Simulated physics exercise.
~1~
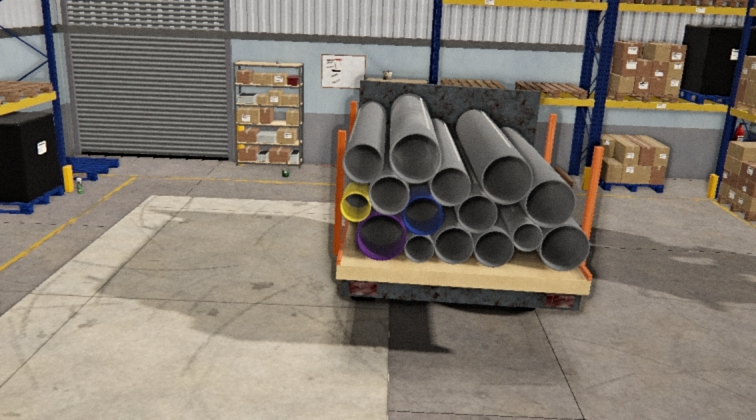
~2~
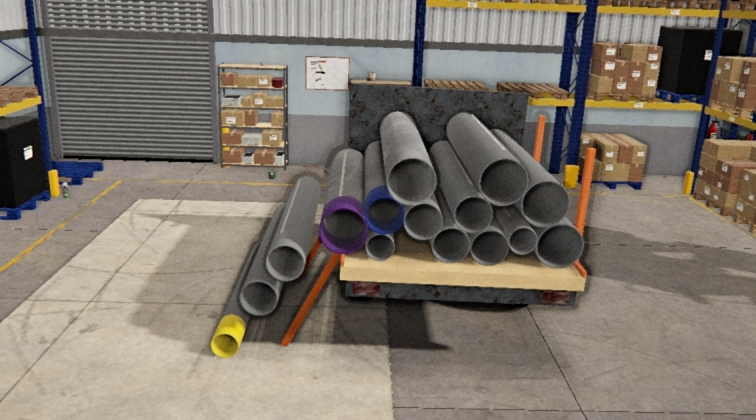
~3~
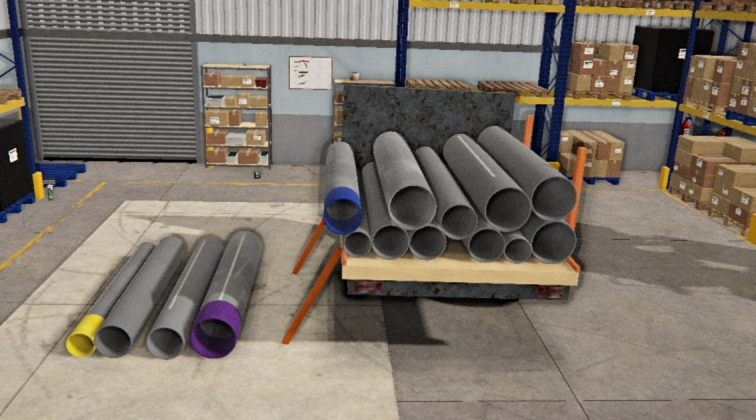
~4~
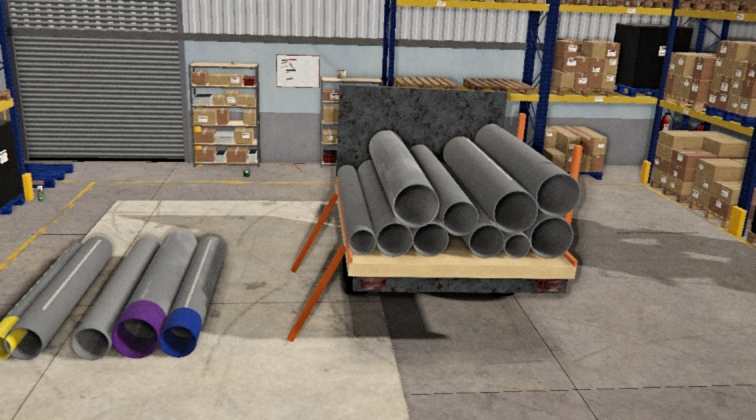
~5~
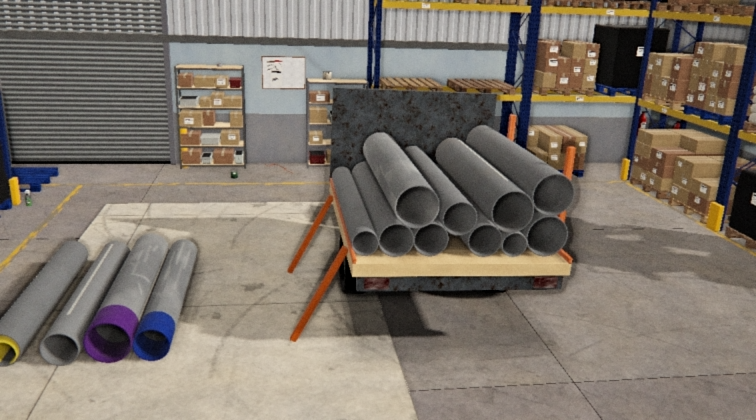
A trailer stacked with grey pipes stood in a warehouse as its left posts swung outward, and the yellow-ended pipe and some grey ones spilled off that side, followed by the purple and then the blue, leaving five on the floor and the rest aboard.
